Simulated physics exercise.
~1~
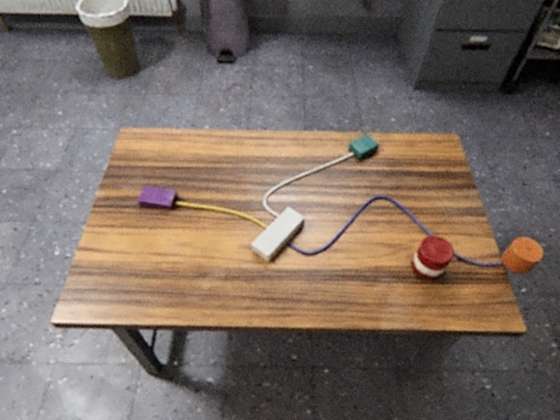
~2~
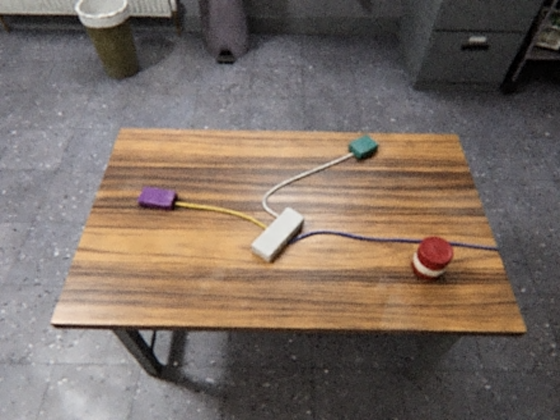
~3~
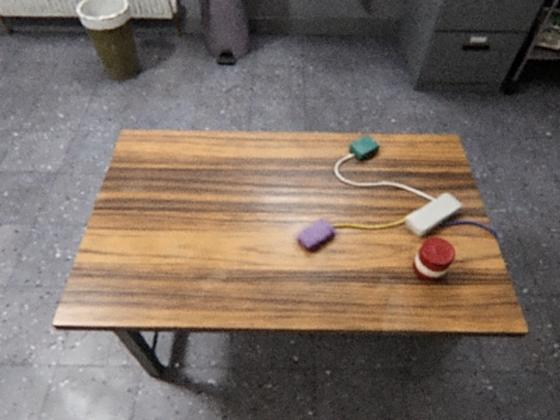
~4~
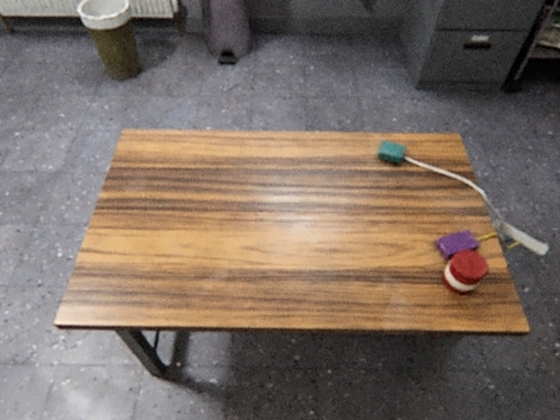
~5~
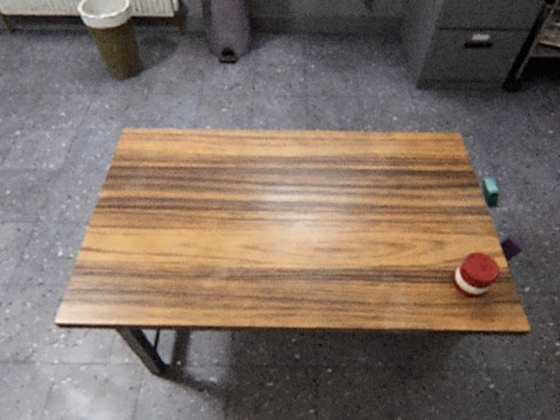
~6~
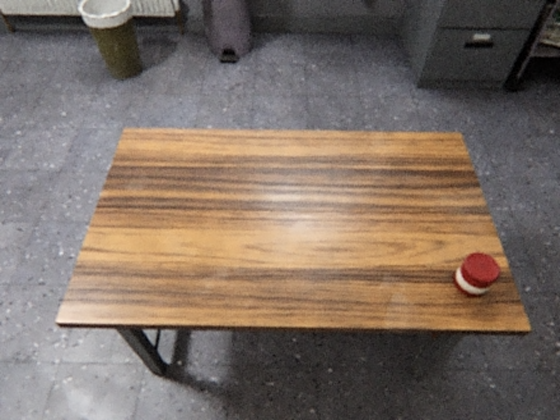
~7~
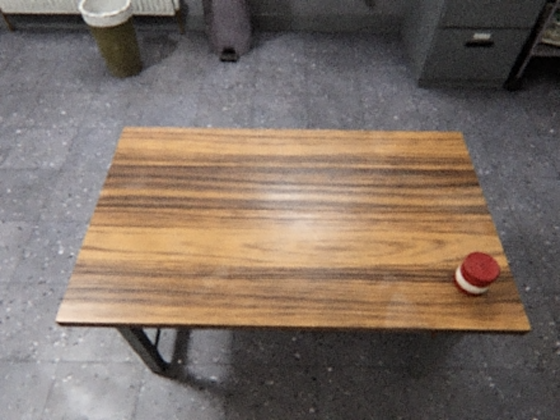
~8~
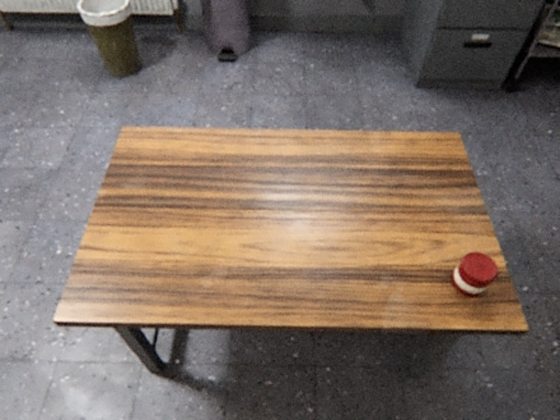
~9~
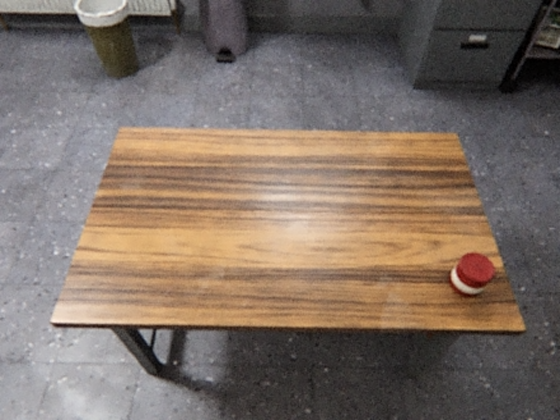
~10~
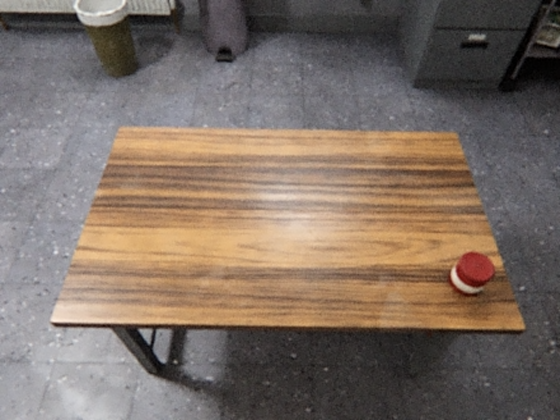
On a wooden table, a falling orange device dragging a white strip and two cabled blocks off the right edge, leaving a red-lidded jar.
